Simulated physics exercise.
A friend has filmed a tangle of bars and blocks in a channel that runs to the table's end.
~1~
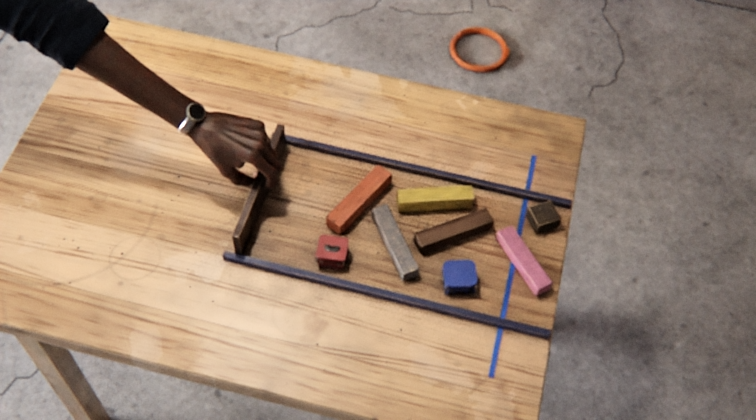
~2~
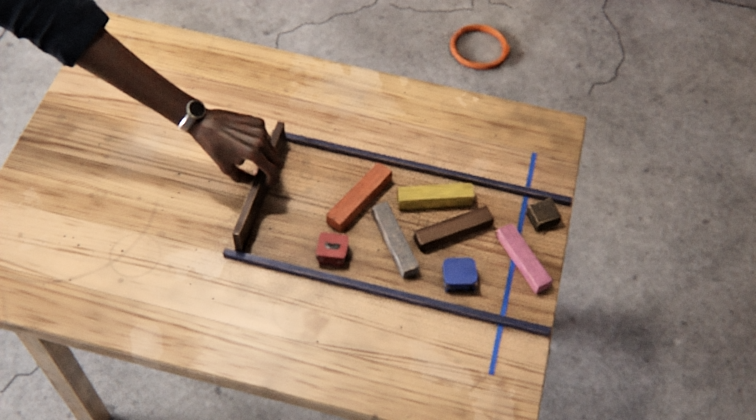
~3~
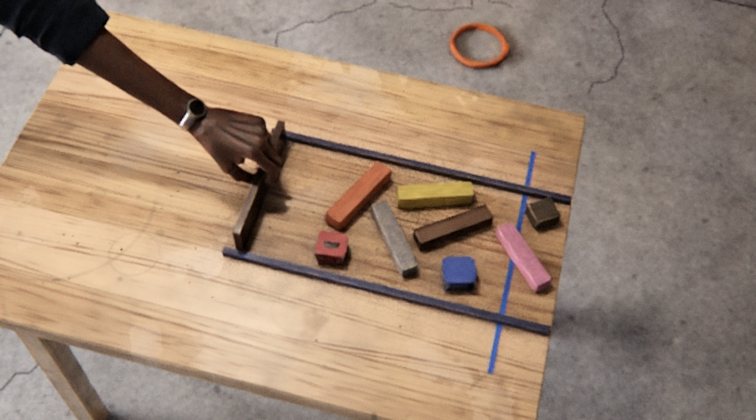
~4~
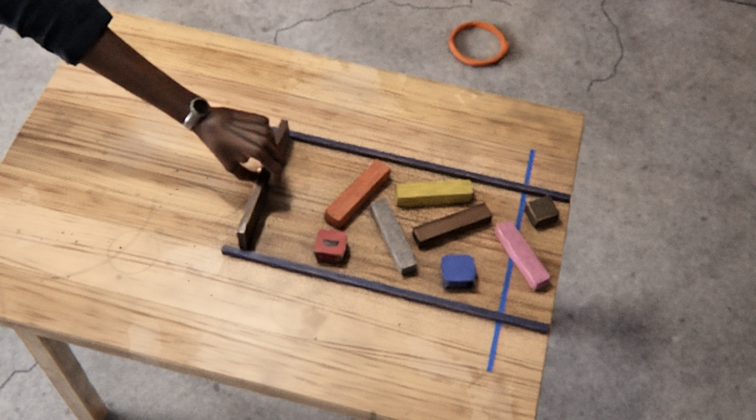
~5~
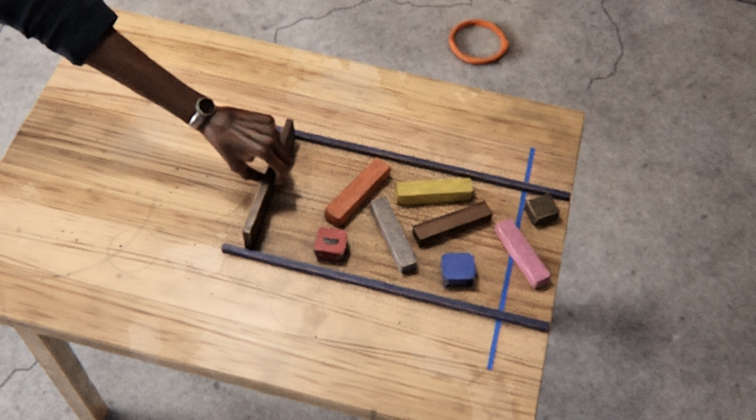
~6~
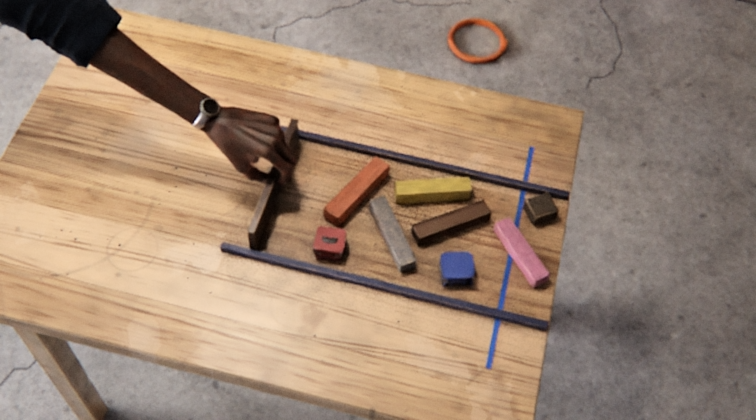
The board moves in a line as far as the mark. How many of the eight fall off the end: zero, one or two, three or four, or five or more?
The number that fall off is three or four.
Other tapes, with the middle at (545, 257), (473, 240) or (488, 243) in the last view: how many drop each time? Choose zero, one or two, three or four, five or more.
One after another: 5 or more; just one or two; just one or two.
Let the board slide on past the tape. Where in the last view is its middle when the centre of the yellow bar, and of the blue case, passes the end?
About (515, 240), and (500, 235) for the other.
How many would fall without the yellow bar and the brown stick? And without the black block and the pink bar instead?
First 2, then 2.
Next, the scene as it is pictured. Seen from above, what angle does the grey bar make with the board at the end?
Roughly 10° out of line.
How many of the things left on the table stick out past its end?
It comes to 2.
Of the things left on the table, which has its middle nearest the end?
The yellow bar.
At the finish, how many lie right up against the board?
The number is 2.
Soon after, none off yet; black block at rest near (541, 209); pink bar at rest near (521, 252); blue case at rest near (457, 269).
After that, none off yet; black block displaced a little near (553, 208); pink bar displaced a little near (542, 265); blue case displaced about its own width near (492, 278).
In the end, the number that fall off is three or four; gone, brown stick, blue case, pink bar and black block.
